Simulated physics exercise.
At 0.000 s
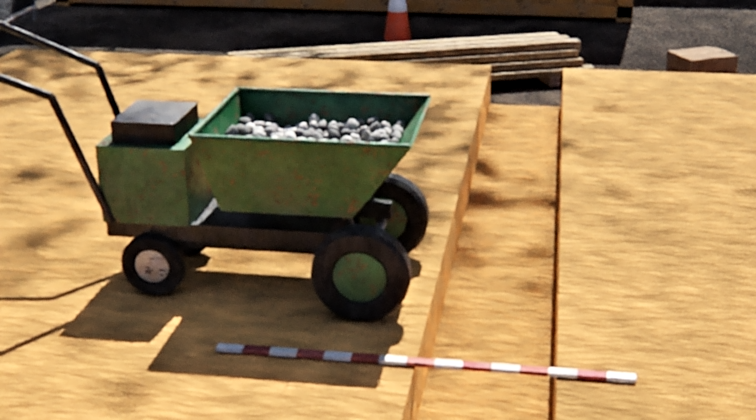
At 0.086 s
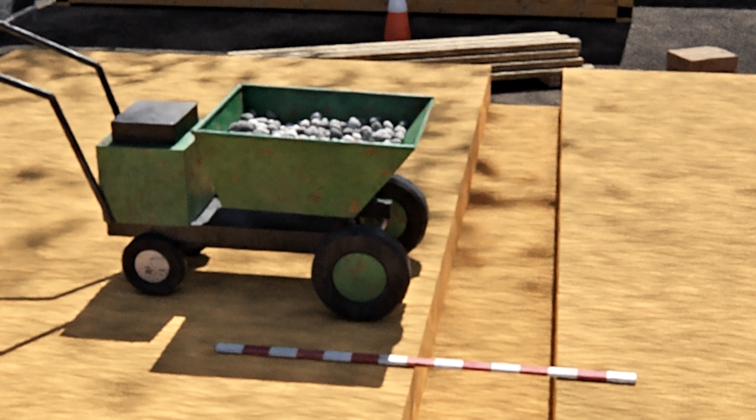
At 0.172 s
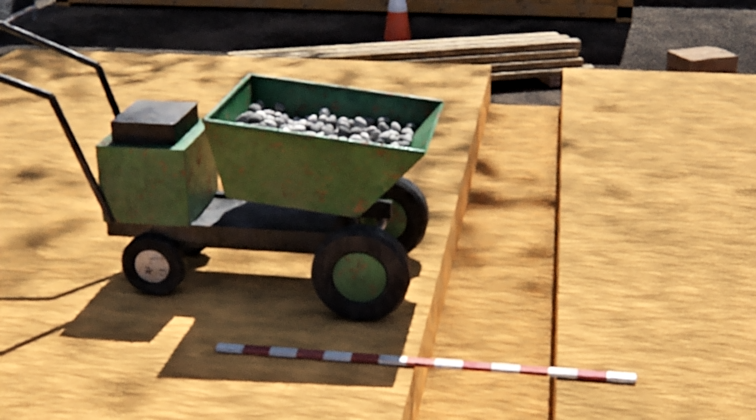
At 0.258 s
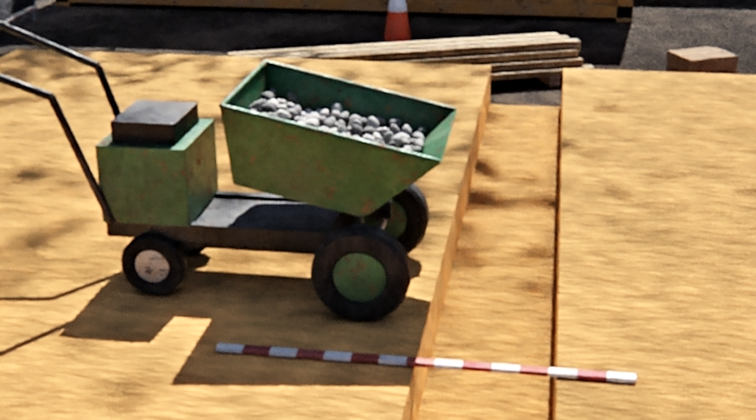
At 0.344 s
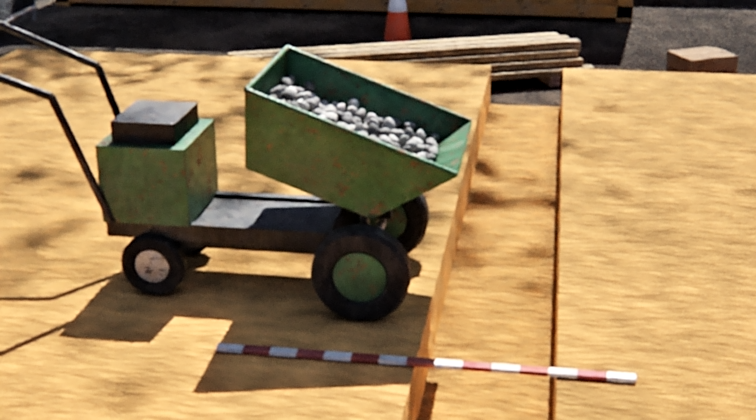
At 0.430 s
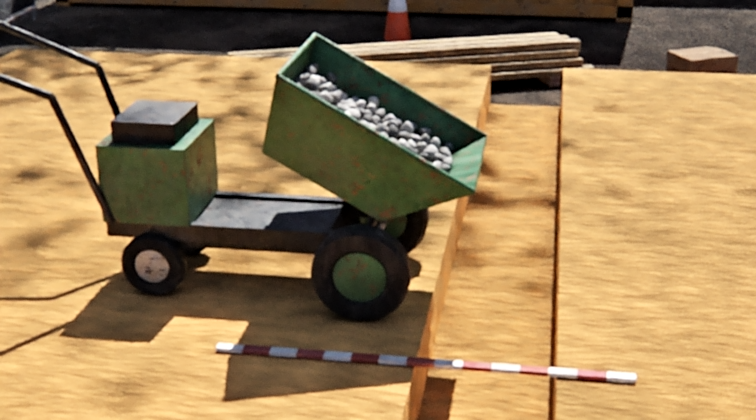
A green powered barrow with black wheels and handles stands on sunlit yellowish boards at the left, seen from slightly above and to its side, its tray holding rounded grey stones. A red-and-white staff lies in front, a trench crosses to the right, and stacked planks and an orange cone sit behind. The tray tilts steadily toward the trench, its rear rising, while the barrow stays put.
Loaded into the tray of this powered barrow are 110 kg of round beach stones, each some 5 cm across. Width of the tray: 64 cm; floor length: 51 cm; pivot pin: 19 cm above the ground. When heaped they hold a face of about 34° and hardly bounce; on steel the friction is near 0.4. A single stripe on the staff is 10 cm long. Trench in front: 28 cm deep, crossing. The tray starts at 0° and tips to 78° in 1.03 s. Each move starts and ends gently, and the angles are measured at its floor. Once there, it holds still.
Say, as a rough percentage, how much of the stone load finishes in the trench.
Roughly 56 out of 100.
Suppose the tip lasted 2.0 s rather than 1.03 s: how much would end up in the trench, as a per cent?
Estimate: About 65 %.
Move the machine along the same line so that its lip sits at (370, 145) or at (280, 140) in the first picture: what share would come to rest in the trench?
First place: Near 95%; second place: Near 80%.
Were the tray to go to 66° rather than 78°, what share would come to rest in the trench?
About 60%.
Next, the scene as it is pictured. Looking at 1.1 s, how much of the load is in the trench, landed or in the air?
Some 25 per cent of the load by that point.
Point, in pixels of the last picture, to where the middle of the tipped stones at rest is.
In the last view, about (550, 336).
After 0.8 s the floor is at 66°; 100 % in the tray; the foremost stones are at (506, 235).
After 1.1 s the floor is at 78°; 46 % in the tray, 27 % in the trench, 27 % past the trench; the foremost stones are at (650, 301).
After 1.5 s the floor is at 78°; 9 % in the tray, 47 % in the trench, 44 % past the trench; the foremost stones are past the picture's edge.
After 3.4 s the floor is at 78°; 0 % in the tray, 56 % in the trench, 44 % past the trench; the foremost stones are past the picture's edge.
